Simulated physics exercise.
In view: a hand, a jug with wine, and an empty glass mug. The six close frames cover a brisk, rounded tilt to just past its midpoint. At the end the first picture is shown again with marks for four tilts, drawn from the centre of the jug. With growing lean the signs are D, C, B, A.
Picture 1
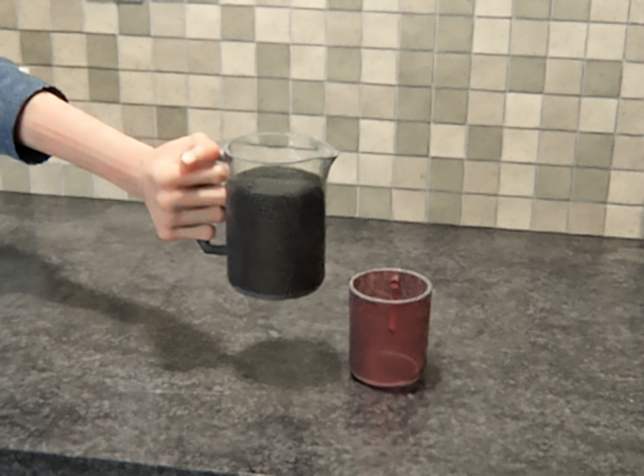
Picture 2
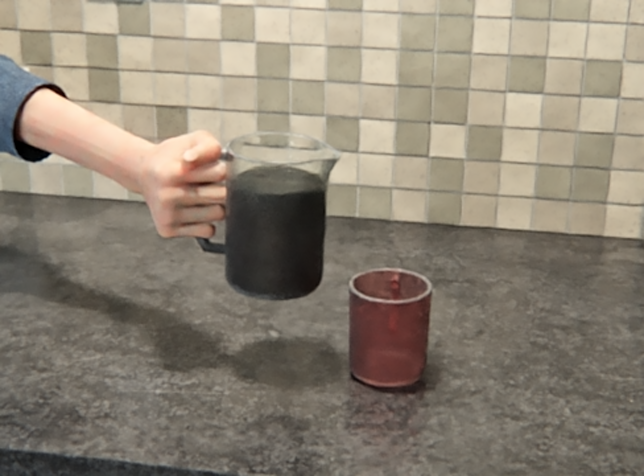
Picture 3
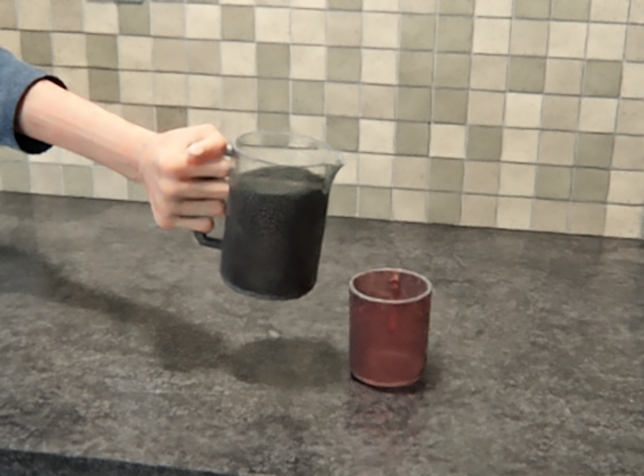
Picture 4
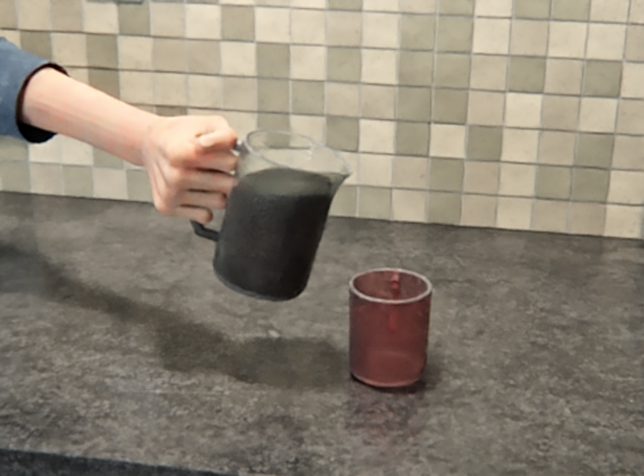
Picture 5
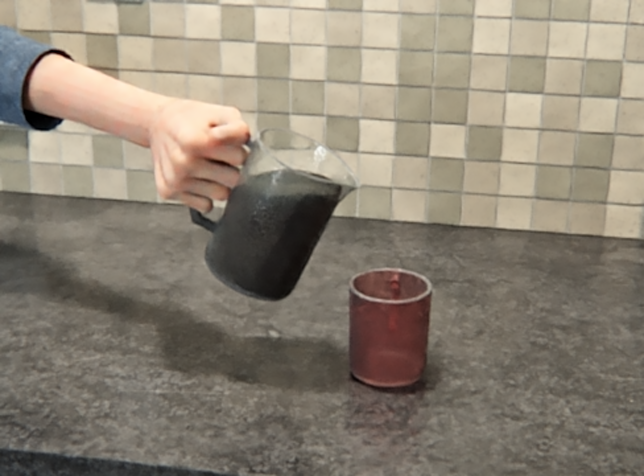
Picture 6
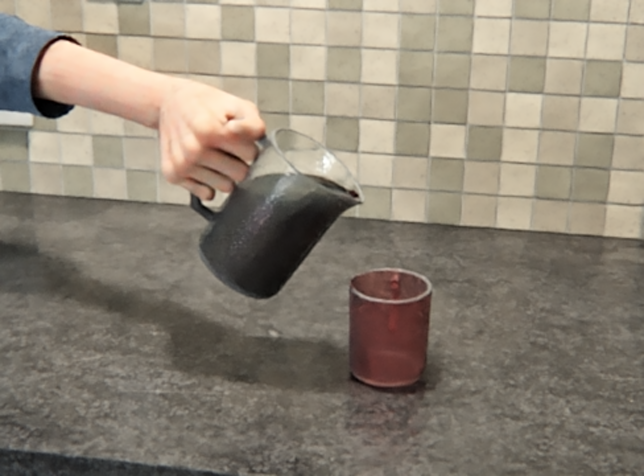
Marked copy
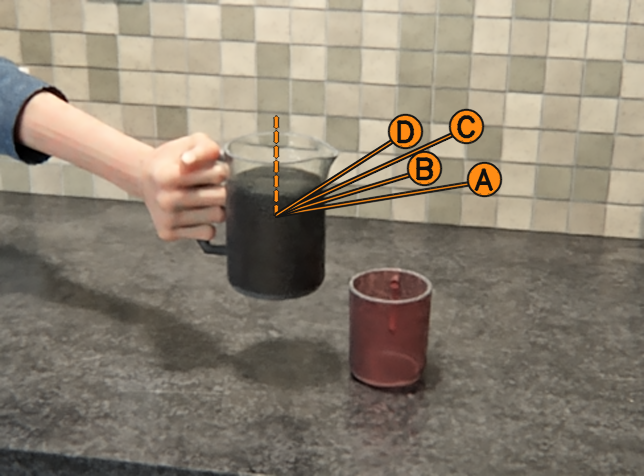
On a dark countertop before a tiled wall, a hand reaching from the left holds a clear jug of dark liquid upright, near an empty reddish glass mug. The hand then tilts the jug to the right, slightly at first and then more steeply, while the mug stays still and empty.
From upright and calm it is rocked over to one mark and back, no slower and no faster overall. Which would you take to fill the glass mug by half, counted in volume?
Mark C does it best.
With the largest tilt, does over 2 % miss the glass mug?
Yes, it does.
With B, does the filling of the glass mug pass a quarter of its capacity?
Yes, clearly.
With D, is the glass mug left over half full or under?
Under half.
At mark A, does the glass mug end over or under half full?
Over half.
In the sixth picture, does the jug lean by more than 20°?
Yes, it does.
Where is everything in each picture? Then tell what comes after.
Upright, lip at (336, 154); rim of the glass mug round (391, 284); nothing has left yet.
Upright, lip at (338, 156); nothing has left yet.
Tipped about 7°, lip at (343, 162); nothing has left yet.
Tipped about 14°, lip at (351, 172); nothing has left yet.
Tipped about 24°, lip at (358, 185); nothing has left yet.
Tipped about 34°, lip at (363, 199); nothing has left yet.
On the marked copy, A at (468, 183); B at (408, 175); C at (451, 135); D at (391, 141).
If A is chosen, the glass mug ends with about 82 % of what it can hold; 9 % of the wine is spilt.
If B is chosen, the glass mug ends with about 71 % of what it can hold.
If C is chosen, the glass mug ends with about 47 % of what it can hold.
If D is chosen, the glass mug ends with about 28 % of what it can hold.
